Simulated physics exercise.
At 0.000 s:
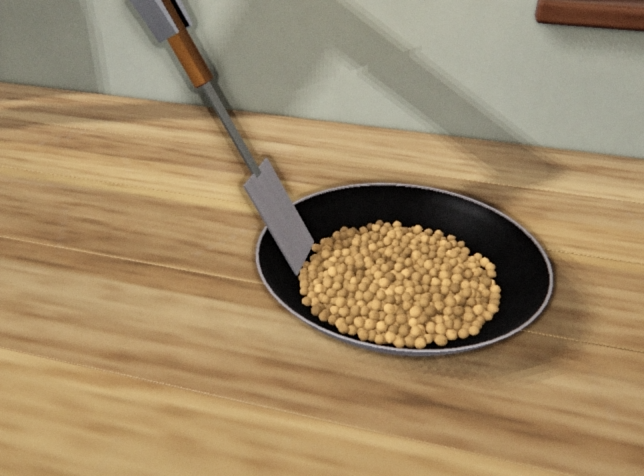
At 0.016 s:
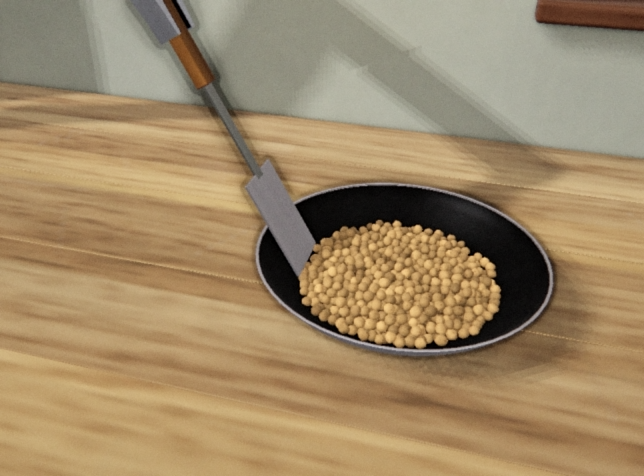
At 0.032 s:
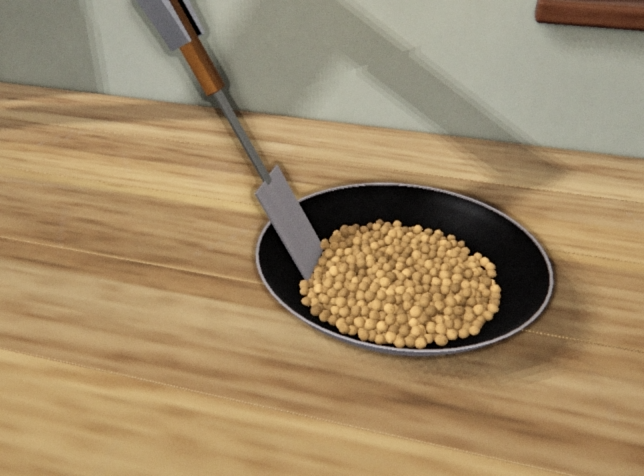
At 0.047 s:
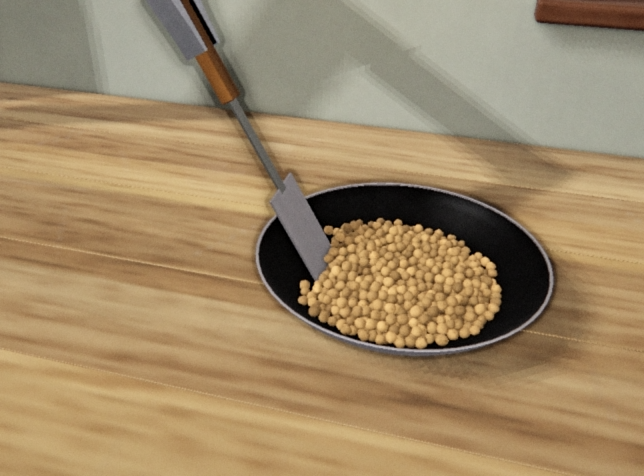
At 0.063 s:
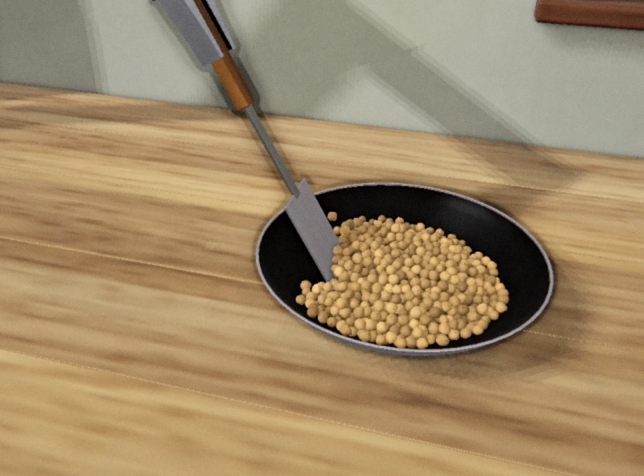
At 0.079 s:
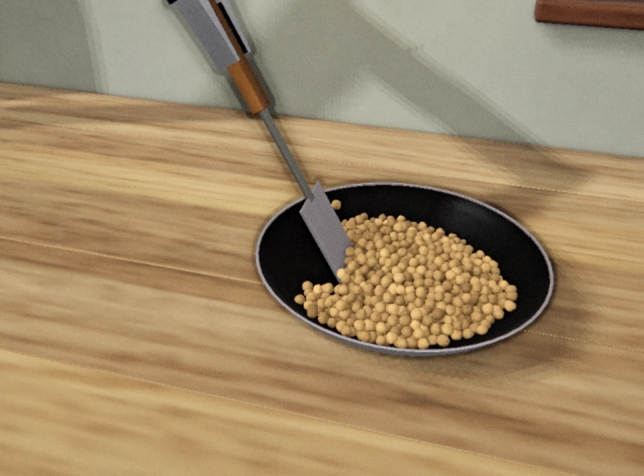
In the video, a spatula held by a robot gripper rests at the left edge of a black wok of chickpeas on a wooden table, then moves right through the heap, pushing some chickpeas aside while the wok stays still.
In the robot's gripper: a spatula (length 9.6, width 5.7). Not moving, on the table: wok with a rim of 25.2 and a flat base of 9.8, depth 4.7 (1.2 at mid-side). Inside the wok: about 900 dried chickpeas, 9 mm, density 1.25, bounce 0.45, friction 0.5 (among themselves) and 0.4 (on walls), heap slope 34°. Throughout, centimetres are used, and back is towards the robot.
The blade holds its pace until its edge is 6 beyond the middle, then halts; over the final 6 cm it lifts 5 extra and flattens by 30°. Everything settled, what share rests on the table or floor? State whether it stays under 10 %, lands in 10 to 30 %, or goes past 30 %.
It stays under 10 %.
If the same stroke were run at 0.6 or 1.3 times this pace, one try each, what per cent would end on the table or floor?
Try one about 0 %, try two about 10 %.
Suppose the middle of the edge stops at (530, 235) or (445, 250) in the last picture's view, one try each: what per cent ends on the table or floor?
The two tries give near 25 and near 5 in a hundred.
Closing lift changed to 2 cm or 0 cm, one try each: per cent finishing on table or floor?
I'd put it near 5 in a hundred, then near 0 in a hundred.
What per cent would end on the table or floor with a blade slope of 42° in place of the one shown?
That gives about 5 in a hundred.
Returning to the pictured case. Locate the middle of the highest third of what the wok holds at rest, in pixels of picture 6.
Centre: Roughly (483, 279).
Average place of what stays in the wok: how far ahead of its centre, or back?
I'd say it's roughly 3.0 cm toward the front.
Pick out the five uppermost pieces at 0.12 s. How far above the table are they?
Somewhere around 6 centimetres high.
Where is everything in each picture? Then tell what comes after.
In the first picture, the spatula top edge at (255, 171), sloping 61°; upper third of the load around (399, 272), from x 305 to 495, top at y 225; 900 in the wok.
In the second picture, the spatula top edge at (257, 172), sloping 61°; upper third of the load around (399, 272), from x 305 to 495, top at y 225.
In the third picture, the spatula top edge at (266, 179), sloping 61°; upper third of the load around (396, 271), from x 305 to 495, top at y 225.
In the fourth picture, the spatula top edge at (281, 187), sloping 61°; upper third of the load around (394, 271), from x 305 to 495, top at y 220.
In the fifth picture, the spatula top edge at (295, 192), sloping 61°; upper third of the load around (400, 270), from x 300 to 505, top at y 215.
In the sixth picture, the spatula top edge at (309, 196), sloping 61°; upper third of the load around (406, 271), from x 300 to 510, top at y 205; 900 in the wok.
After 0.12 s, sloping 60°, highest piece 9 above the table; 900 in the wok.
After 0.16 s, sloping 48°, highest piece 9 above the table; 900 in the wok.
After 0.38 s, sloping 31°, highest piece 5 above the table; 843 in the wok, 55 on the table or floor, 2 on the blade or in flight.
After 1.43 s, sloping 31°, highest piece 5 above the table; 843 in the wok, 57 on the table or floor.
In the end, 843 in the wok, 57 on the table or floor. That is 6 % on the table or floor.
